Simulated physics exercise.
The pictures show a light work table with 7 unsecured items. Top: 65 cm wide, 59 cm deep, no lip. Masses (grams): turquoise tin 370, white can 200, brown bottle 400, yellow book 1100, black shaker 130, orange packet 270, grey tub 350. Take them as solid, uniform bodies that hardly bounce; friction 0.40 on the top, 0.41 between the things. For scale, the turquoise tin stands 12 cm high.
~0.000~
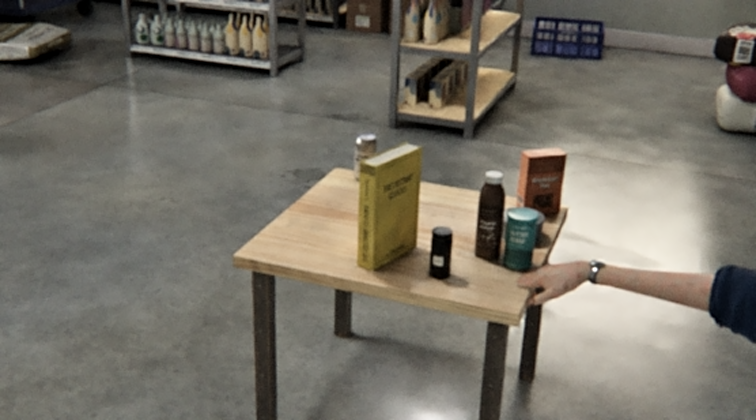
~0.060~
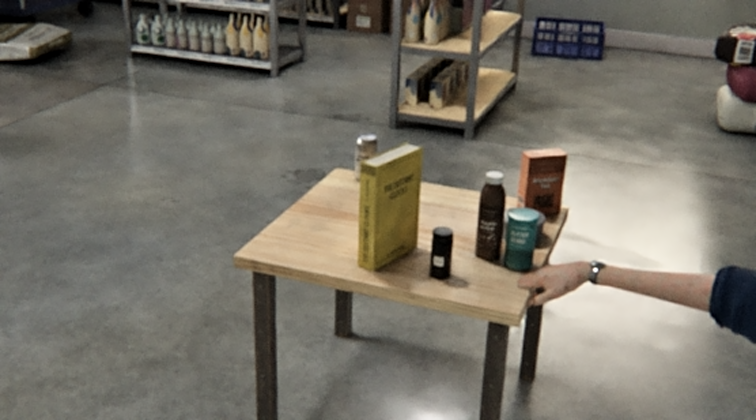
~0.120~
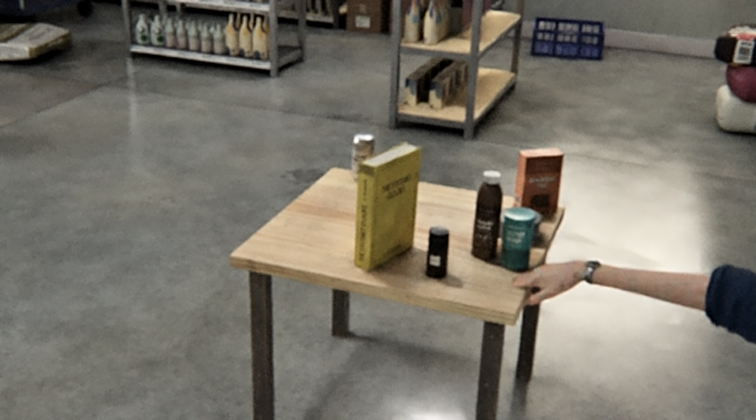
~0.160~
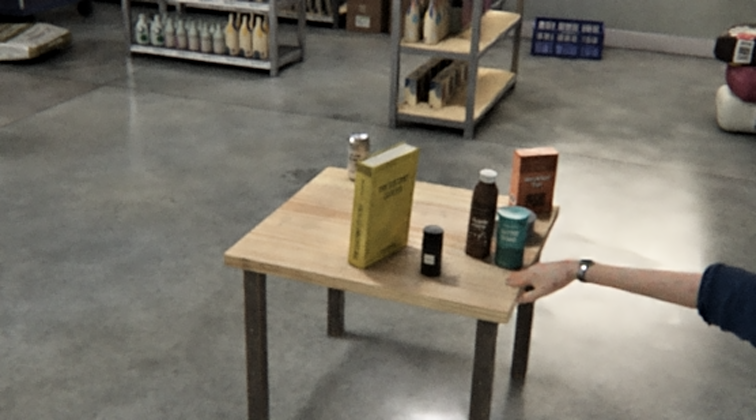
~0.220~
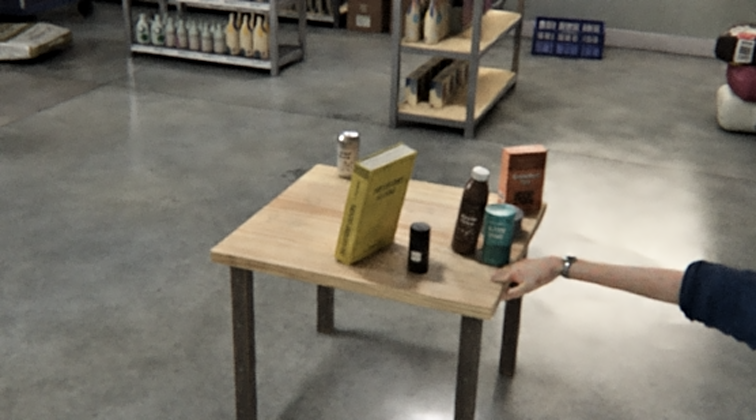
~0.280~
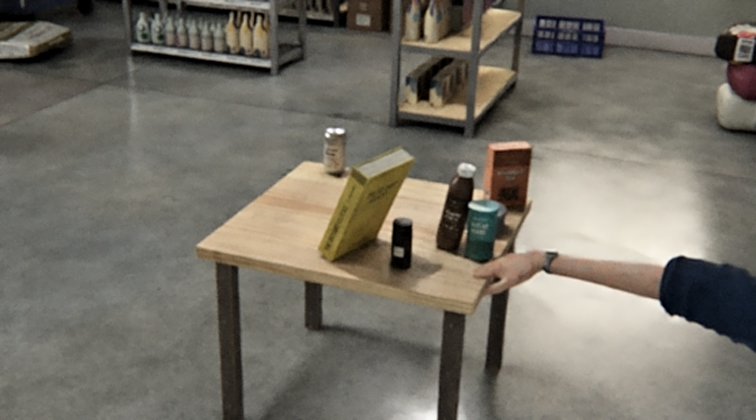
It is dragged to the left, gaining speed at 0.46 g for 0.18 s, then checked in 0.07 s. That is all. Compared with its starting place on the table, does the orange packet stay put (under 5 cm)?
The orange packet keeps its place.
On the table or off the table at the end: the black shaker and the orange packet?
The black shaker finishes off the table; the orange packet is still on the table.
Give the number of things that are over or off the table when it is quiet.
3 of them.
After 0.38 s, table 10 cm from its start; orange packet moved 2 cm near (493, 172); yellow book 35° off upright; brown bottle 18° off upright.
After 0.78 s, table 10 cm from its start; orange packet moved 2 cm near (493, 173); brown bottle on its side; yellow book on its side.
After 1.28 s, table 10 cm from its start; yellow book and black shaker now off the table; orange packet moved 2 cm near (493, 173); brown bottle on its side.
After 1.48 s, table 10 cm from its start; orange packet moved 2 cm near (493, 173); brown bottle on its side; white can moved 3 cm.
In the end (1.8 s), off the table, yellow book and black shaker; toppled on the table, brown bottle; the other 4 under 5 cm from the start. In the last view, orange packet near (493, 173).
